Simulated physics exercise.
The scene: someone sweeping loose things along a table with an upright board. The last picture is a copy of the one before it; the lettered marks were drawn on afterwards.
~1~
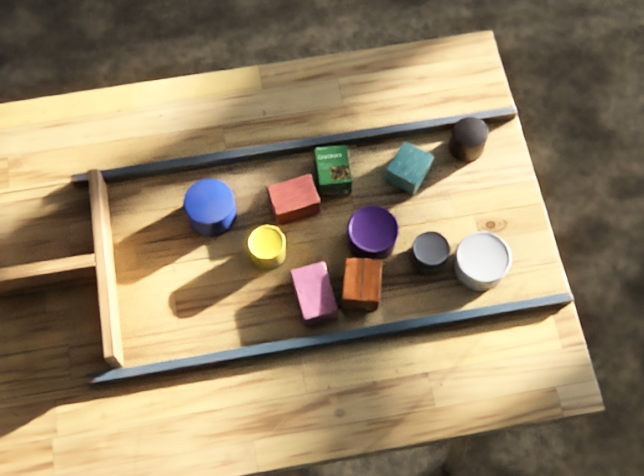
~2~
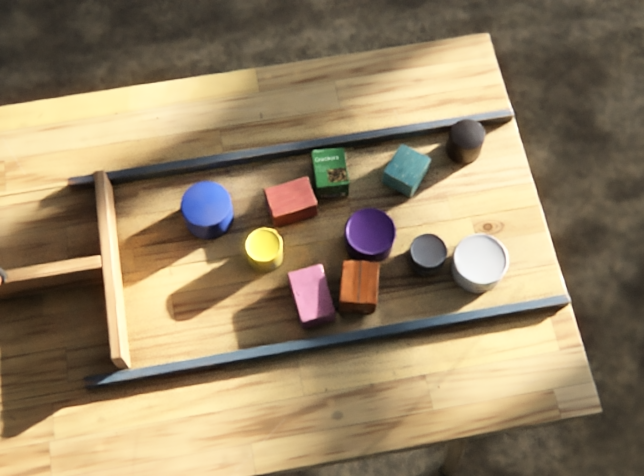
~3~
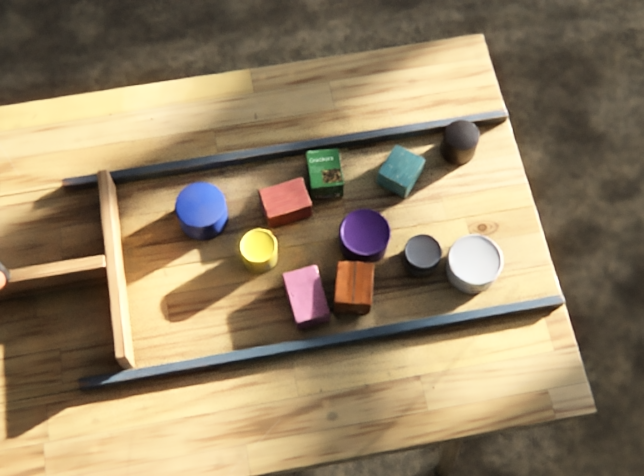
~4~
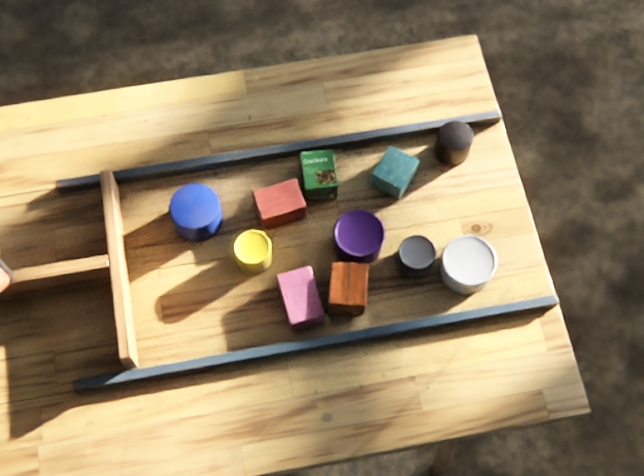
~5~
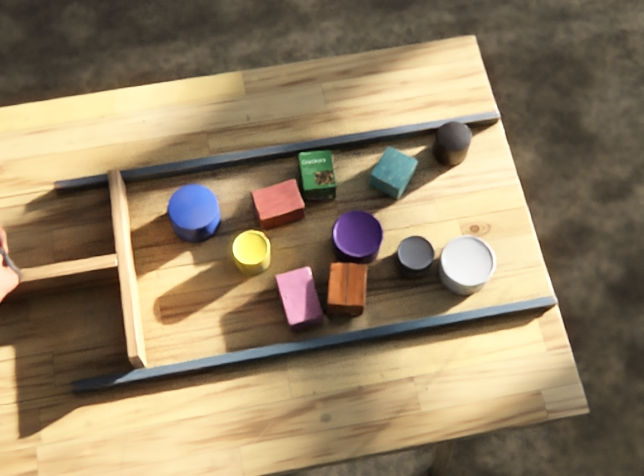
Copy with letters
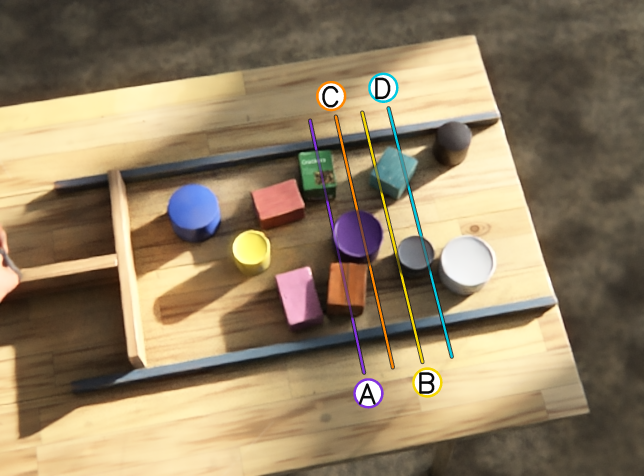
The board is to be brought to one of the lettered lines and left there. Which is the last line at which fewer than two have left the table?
No second one falls up to D.
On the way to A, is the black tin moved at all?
No.
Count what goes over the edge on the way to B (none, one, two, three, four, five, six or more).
The count is none.
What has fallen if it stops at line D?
It is the white tub.
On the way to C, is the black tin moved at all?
No.
On the copy, A at (335, 239); B at (391, 230); C at (363, 235); D at (418, 225).
On D. First, board (231, 240); green packet (331, 173); blue tin (256, 204).
Then, board (337, 222); white tub (485, 271); turquoise block (425, 177).
Finally, board (417, 209); white tub over the edge; black tin (509, 148); one fallen.
By contrast, A is within the limit but short; B is within the limit but short; C is within the limit but short.
